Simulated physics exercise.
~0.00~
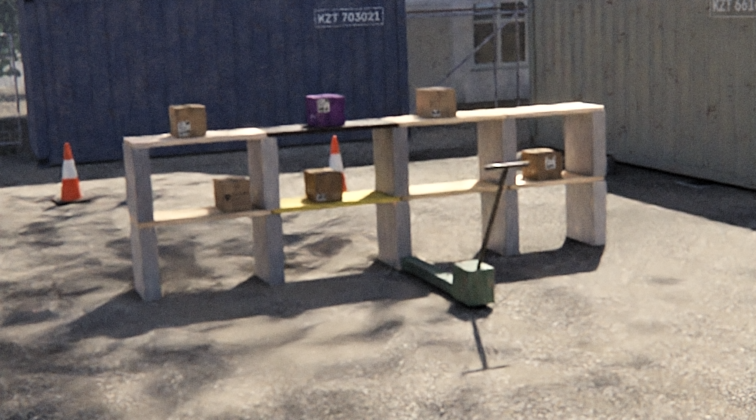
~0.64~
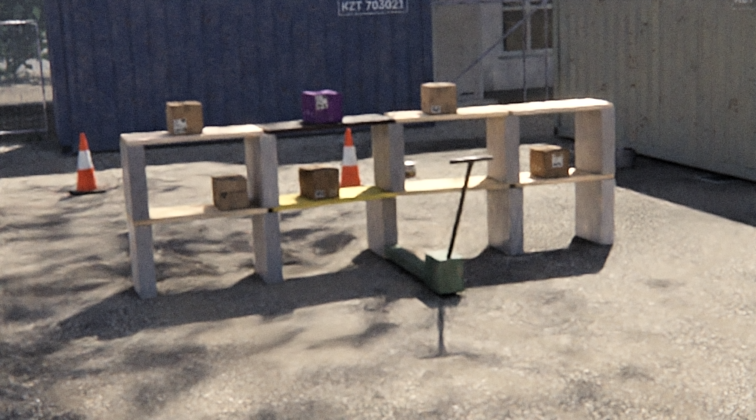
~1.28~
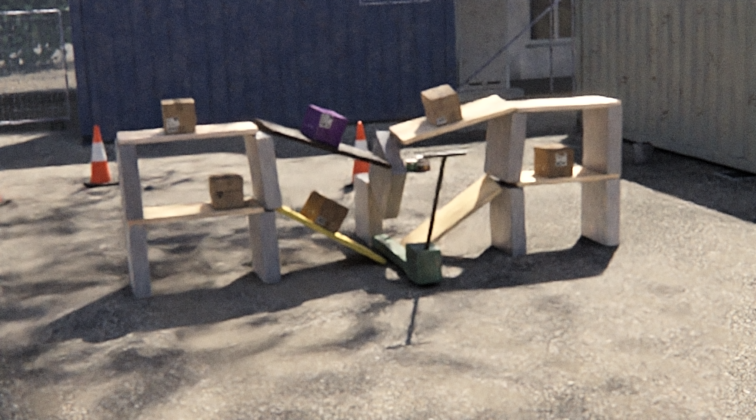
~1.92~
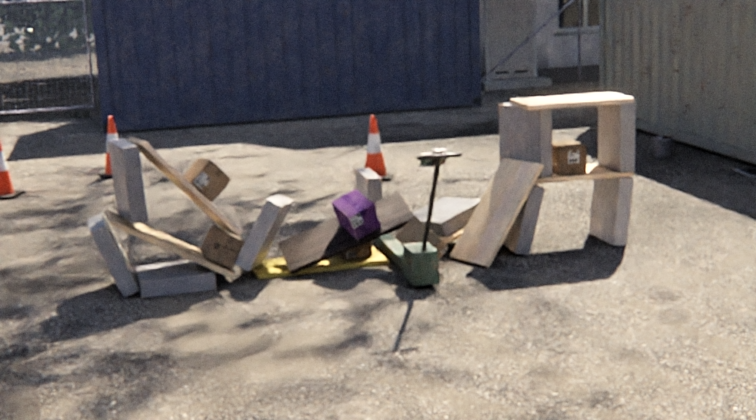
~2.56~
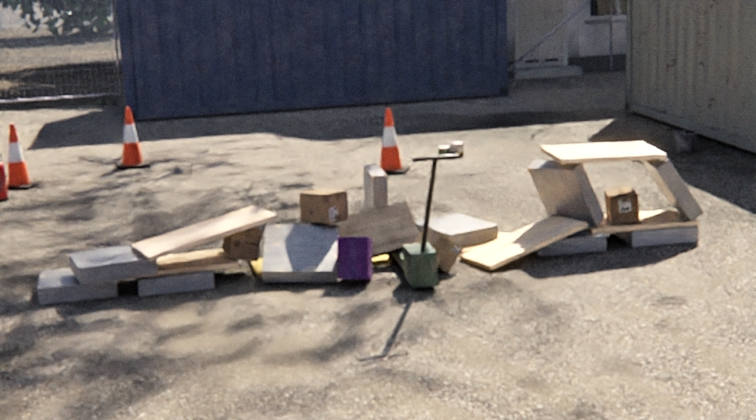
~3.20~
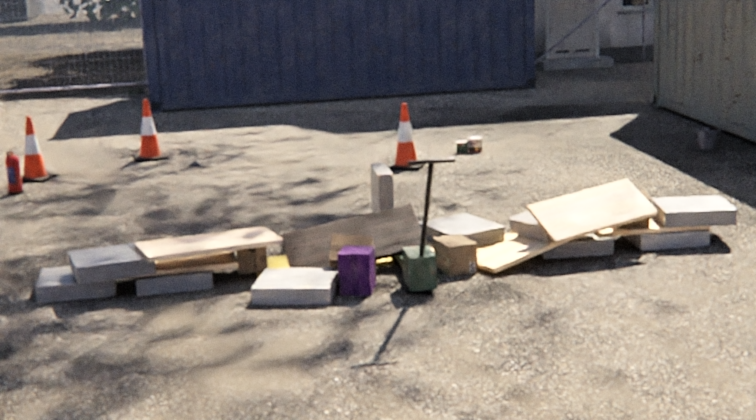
A long two-tier shelf of boards and boxes collapses around a green jack into scattered rubble.
